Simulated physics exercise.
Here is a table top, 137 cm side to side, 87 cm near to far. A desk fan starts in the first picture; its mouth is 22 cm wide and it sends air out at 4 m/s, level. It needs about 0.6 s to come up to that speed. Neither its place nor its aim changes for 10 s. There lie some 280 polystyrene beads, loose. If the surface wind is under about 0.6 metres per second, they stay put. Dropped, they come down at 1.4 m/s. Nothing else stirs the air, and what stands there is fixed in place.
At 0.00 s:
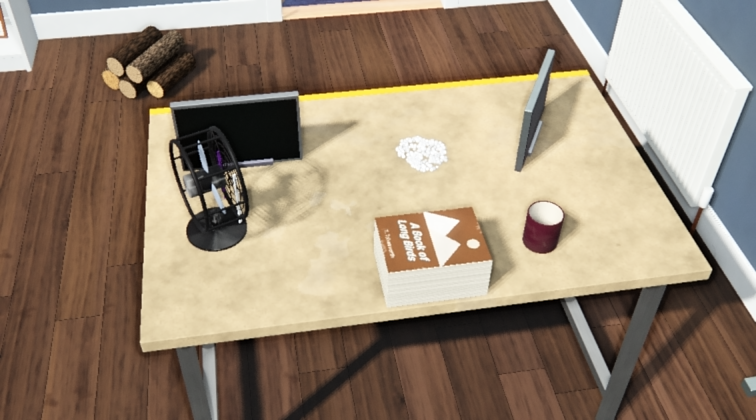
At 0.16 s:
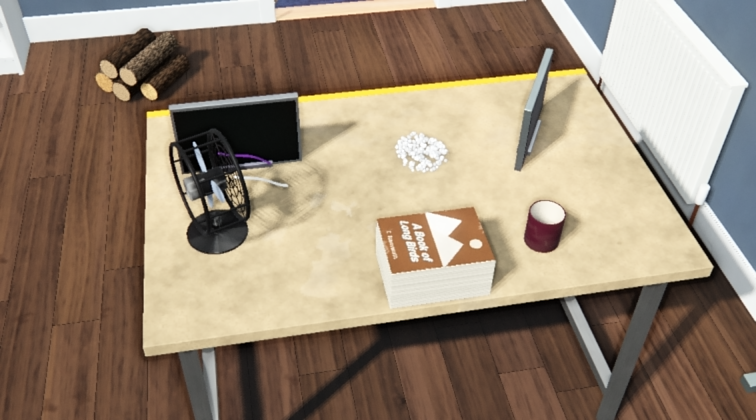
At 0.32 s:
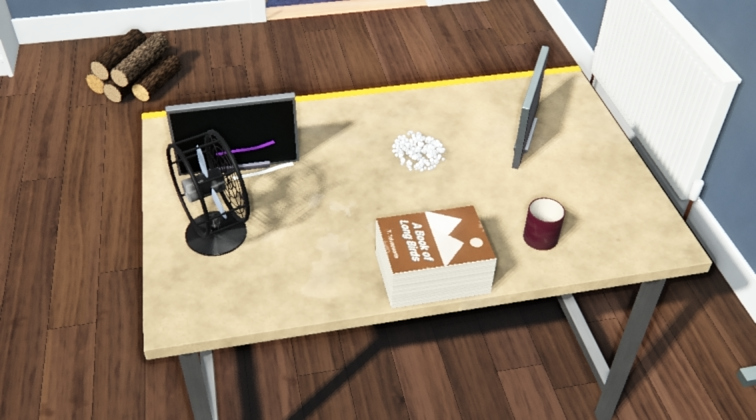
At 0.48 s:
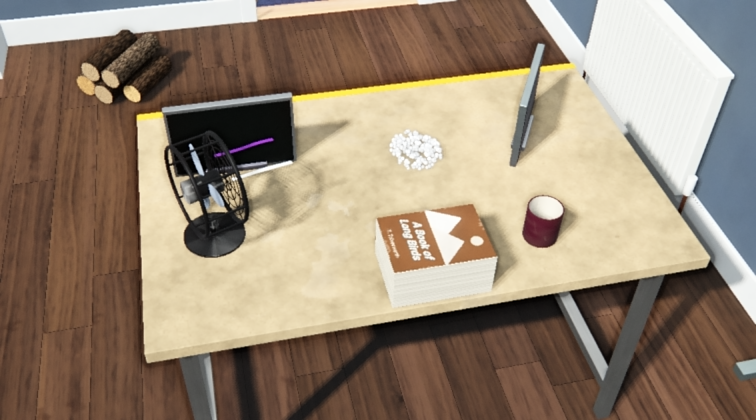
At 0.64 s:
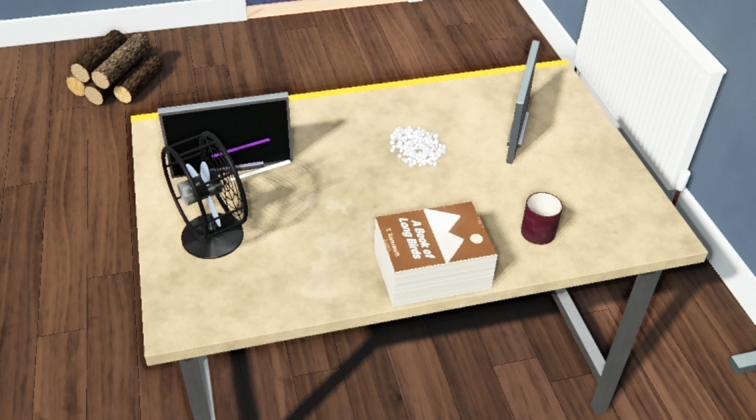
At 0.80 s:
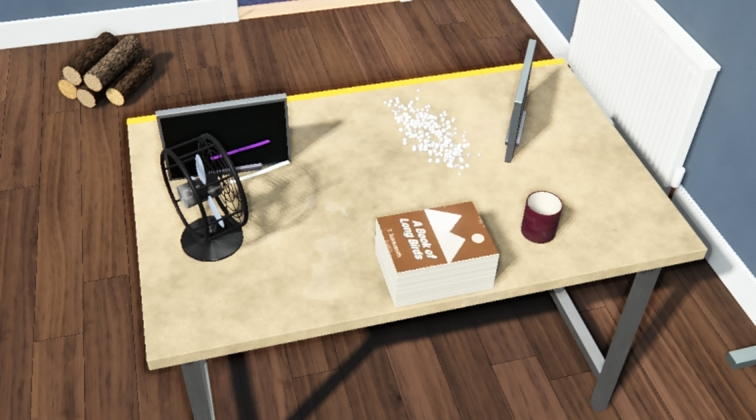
The clip shows a desk fan, a stack of books, a mug, two dark screens and a pile of small white beads on a table as the view shifts slightly; the beads lie still at first, then scatter into a looser, longer patch.
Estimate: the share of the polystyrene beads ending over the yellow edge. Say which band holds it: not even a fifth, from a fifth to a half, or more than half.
The fraction is larger than a half.
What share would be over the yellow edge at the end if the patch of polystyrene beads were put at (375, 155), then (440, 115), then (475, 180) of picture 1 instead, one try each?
About 80, 100 and 1 in a hundred, in that order.
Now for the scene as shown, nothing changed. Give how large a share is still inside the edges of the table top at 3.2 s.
Near 0 percent remain.
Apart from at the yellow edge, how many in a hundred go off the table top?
10 %.
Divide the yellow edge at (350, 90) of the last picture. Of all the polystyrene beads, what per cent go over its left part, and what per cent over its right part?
Estimate: Left ~ 0 %; right ~ 90 %.
After 2.0 s, 2 % are on the move or not yet settled, 89 % are over the yellow edge.
After 3.2 s, 0 % are on the move or not yet settled, 89 % are over the yellow edge.
After 5.5 s, 0 % are on the move or not yet settled, 89 % are over the yellow edge.
After 10.0 s, at the end, 89 % are over the yellow edge.
